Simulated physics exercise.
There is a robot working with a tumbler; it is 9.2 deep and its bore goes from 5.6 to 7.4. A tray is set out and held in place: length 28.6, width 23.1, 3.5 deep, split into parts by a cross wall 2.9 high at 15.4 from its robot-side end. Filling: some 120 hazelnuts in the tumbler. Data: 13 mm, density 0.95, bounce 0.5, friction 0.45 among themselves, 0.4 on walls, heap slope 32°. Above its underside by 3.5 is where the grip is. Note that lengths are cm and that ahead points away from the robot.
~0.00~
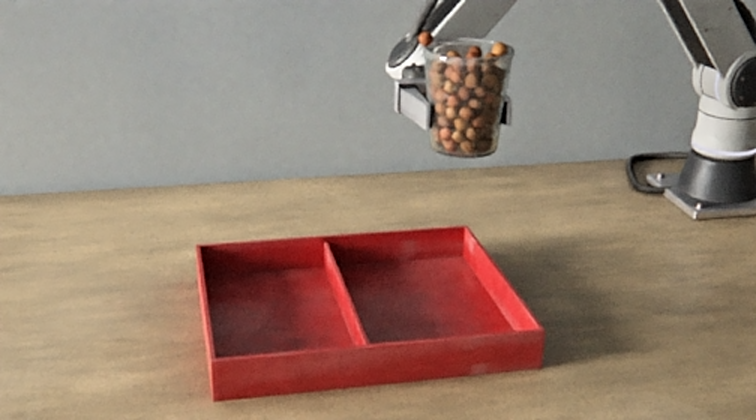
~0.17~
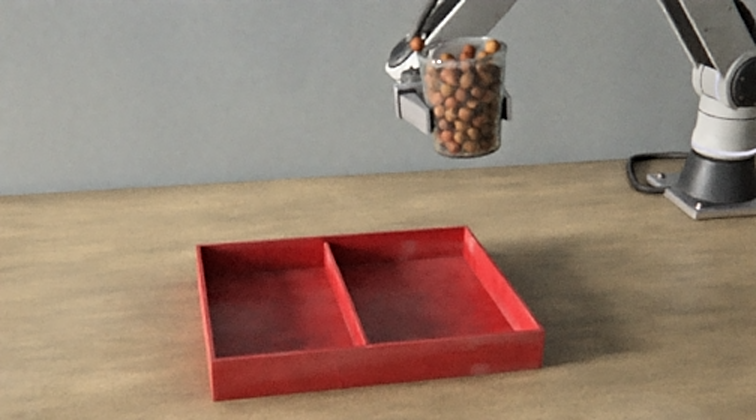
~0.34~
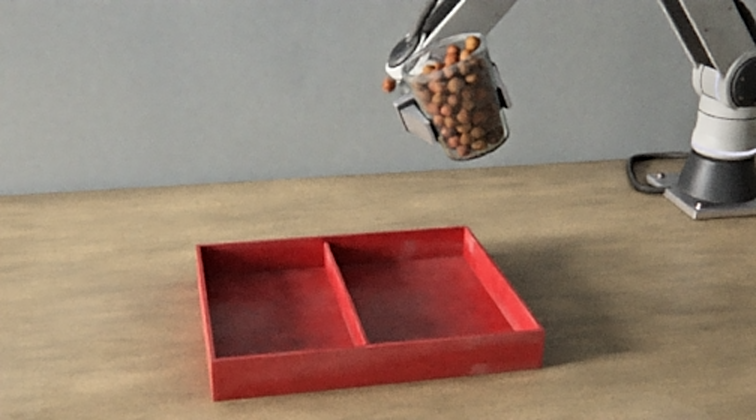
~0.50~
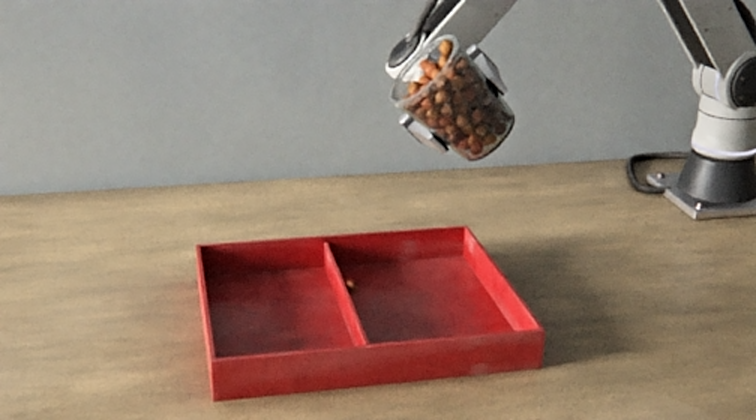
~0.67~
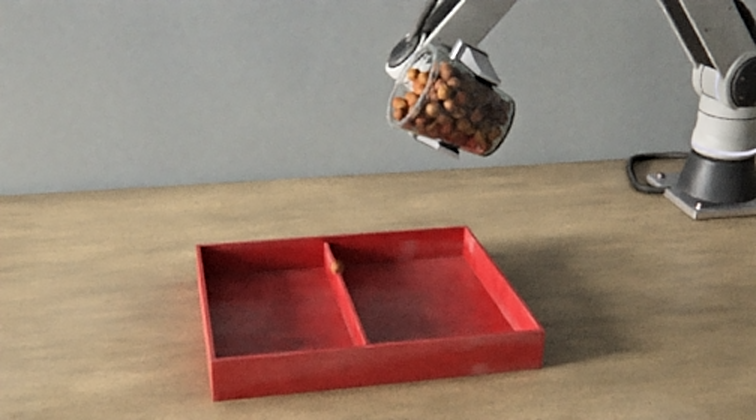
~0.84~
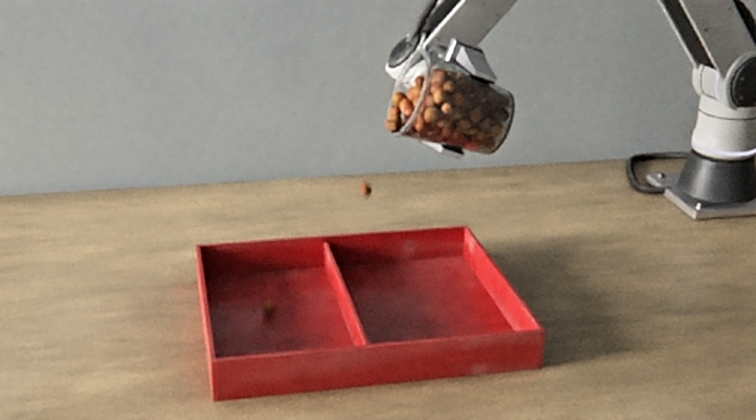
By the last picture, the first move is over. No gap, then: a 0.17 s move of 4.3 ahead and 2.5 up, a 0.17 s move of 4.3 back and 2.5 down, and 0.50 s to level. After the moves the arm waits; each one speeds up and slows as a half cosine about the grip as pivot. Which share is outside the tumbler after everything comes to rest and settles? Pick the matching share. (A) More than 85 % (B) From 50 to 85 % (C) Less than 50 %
C, less than 50 %.
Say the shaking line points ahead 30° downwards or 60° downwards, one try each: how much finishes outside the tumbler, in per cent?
It comes to around 20 per cent on the first try and around 10 per cent on the second.
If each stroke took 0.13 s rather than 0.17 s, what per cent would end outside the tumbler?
I'd expect some 60 per cent.
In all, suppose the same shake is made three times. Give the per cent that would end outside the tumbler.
Near 60 per cent.
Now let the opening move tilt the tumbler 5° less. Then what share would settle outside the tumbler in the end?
It would be near 25 per cent.
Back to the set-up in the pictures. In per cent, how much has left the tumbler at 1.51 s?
Share out so far: Near 35 %.
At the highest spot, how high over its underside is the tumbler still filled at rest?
Height at rest: Approx. 8.0 cm.
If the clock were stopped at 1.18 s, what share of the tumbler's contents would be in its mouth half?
55 %.
After 1.18 s, tilted 69° forward, highest piece 22 above the table; 89 in the tumbler, 4 in the far-side part, 1 in the robot-side part, 31 in flight or on a rim.
After 1.51 s, tilted 18° forward, highest piece 26 above the table; 82 in the tumbler, 28 in the far-side part, 15 in the robot-side part.
After 1.88 s, level, highest piece 25 above the table; 82 in the tumbler, 28 in the far-side part, 15 in the robot-side part.
After 2.93 s, level, highest piece 25 above the table; 82 in the tumbler, 28 in the far-side part, 15 in the robot-side part.
In the end, 82 in the tumbler, 28 in the far-side part, 15 in the robot-side part. That is 34 % outside the tumbler.
